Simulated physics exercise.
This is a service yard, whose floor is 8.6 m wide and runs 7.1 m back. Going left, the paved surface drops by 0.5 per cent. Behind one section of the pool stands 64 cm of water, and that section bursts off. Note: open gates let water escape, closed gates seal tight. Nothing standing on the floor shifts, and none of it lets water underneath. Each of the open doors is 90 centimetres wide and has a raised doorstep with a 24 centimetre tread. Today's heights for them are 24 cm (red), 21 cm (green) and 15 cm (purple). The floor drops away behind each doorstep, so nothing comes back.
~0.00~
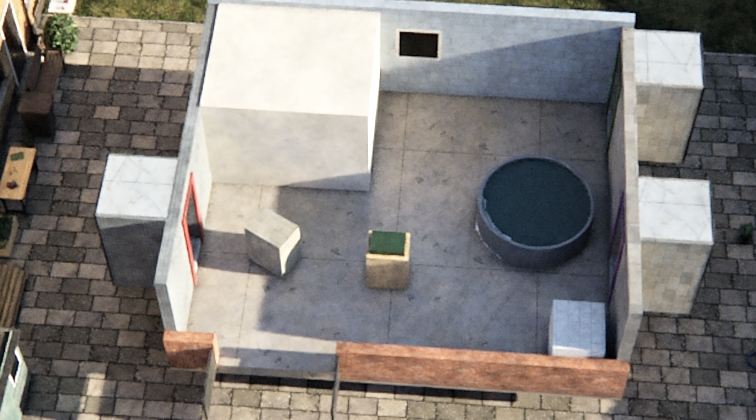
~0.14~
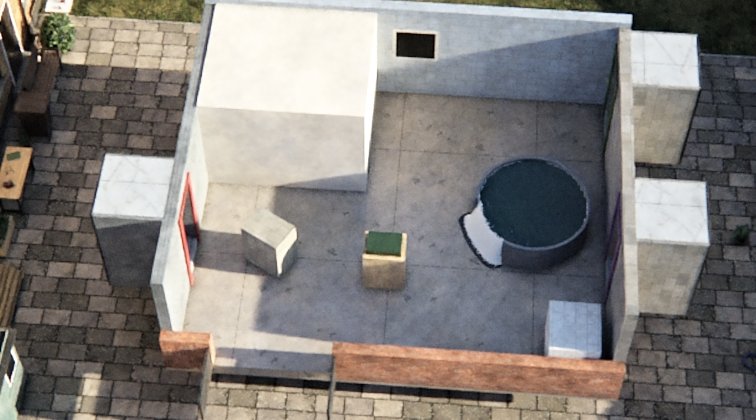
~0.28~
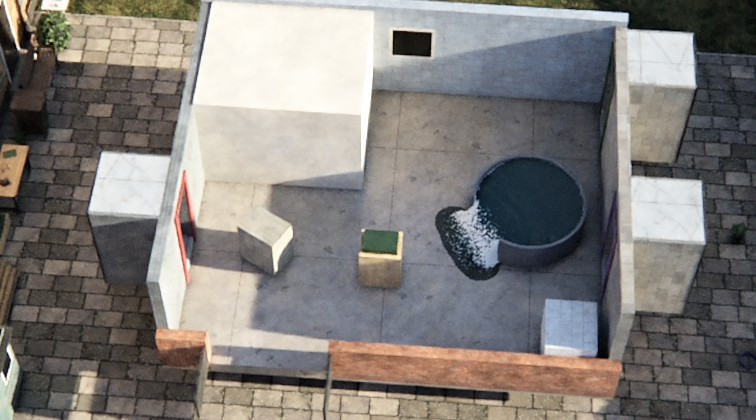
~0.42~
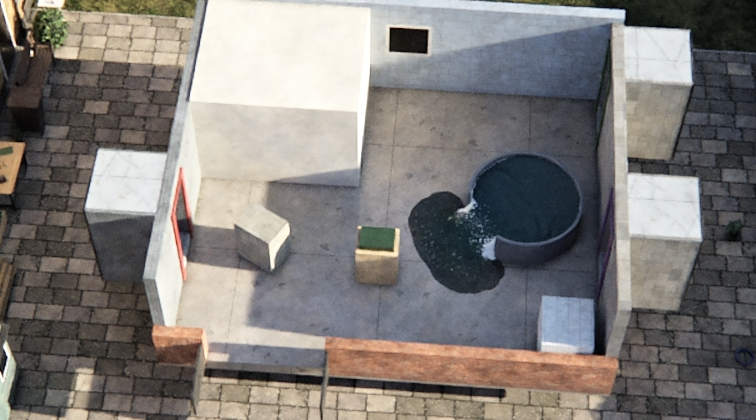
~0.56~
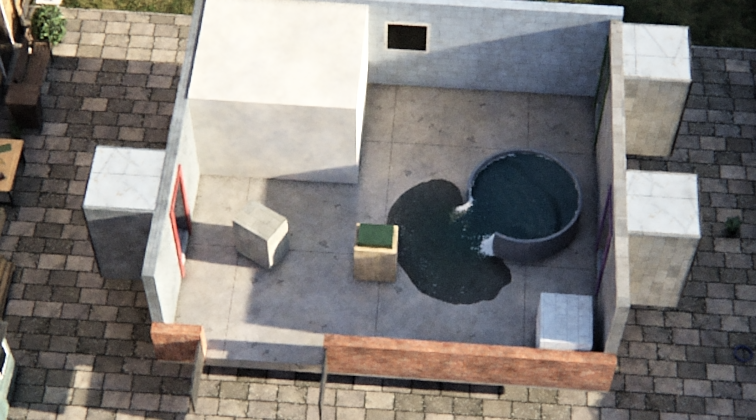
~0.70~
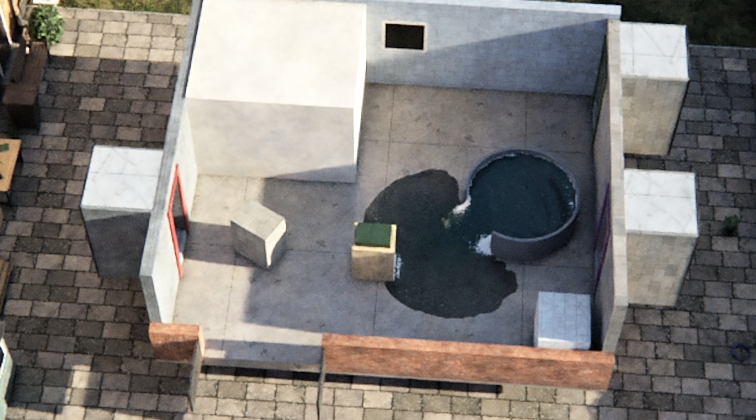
Water burst out through a gap in the left side of a round pool in a walled yard, then spread leftward across the paved floor in a dark, widening puddle that reached a green-topped block.
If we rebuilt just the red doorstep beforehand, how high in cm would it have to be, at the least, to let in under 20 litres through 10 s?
I would say 8.5 cm at minimum.
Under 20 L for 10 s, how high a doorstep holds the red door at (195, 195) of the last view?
You'd want it roughly 22 cm high.
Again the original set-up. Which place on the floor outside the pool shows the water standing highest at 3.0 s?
Check close to (196, 184).
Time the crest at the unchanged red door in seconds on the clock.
At about 7.0 s.
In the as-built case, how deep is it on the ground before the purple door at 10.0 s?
Some 3.0 cm.
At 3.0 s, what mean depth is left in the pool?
I'd put it at some 27 centimetres on average.
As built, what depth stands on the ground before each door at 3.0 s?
Red 2, green 0, purple 0 cm.
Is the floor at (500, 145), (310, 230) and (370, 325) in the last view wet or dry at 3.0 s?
Taking them in turn, I'd call them spared by the flood, touched by the flood and touched by the flood.
After 1.4 s water covers 30 % of the floor, deepest (34 cm) near (399, 267); it has not reached the red door.
After 3.0 s water covers 50 % of the floor, deepest (41 cm) near (196, 184); it has not reached the red door.
After 10.0 s water covers 75 % of the floor, deepest (12 cm) near (198, 178); 8 cm at the red door, 0 litres in over its 24 cm doorstep.
At the red door as built, the water arrived by 3.1 s and peaked near 13 cm at 7.2 s.
With a doorstep of 7 cm, 38 litres would have come in within the 10 s; with 10 cm, 10 litres. So under 20 litres takes about 8.5 cm.
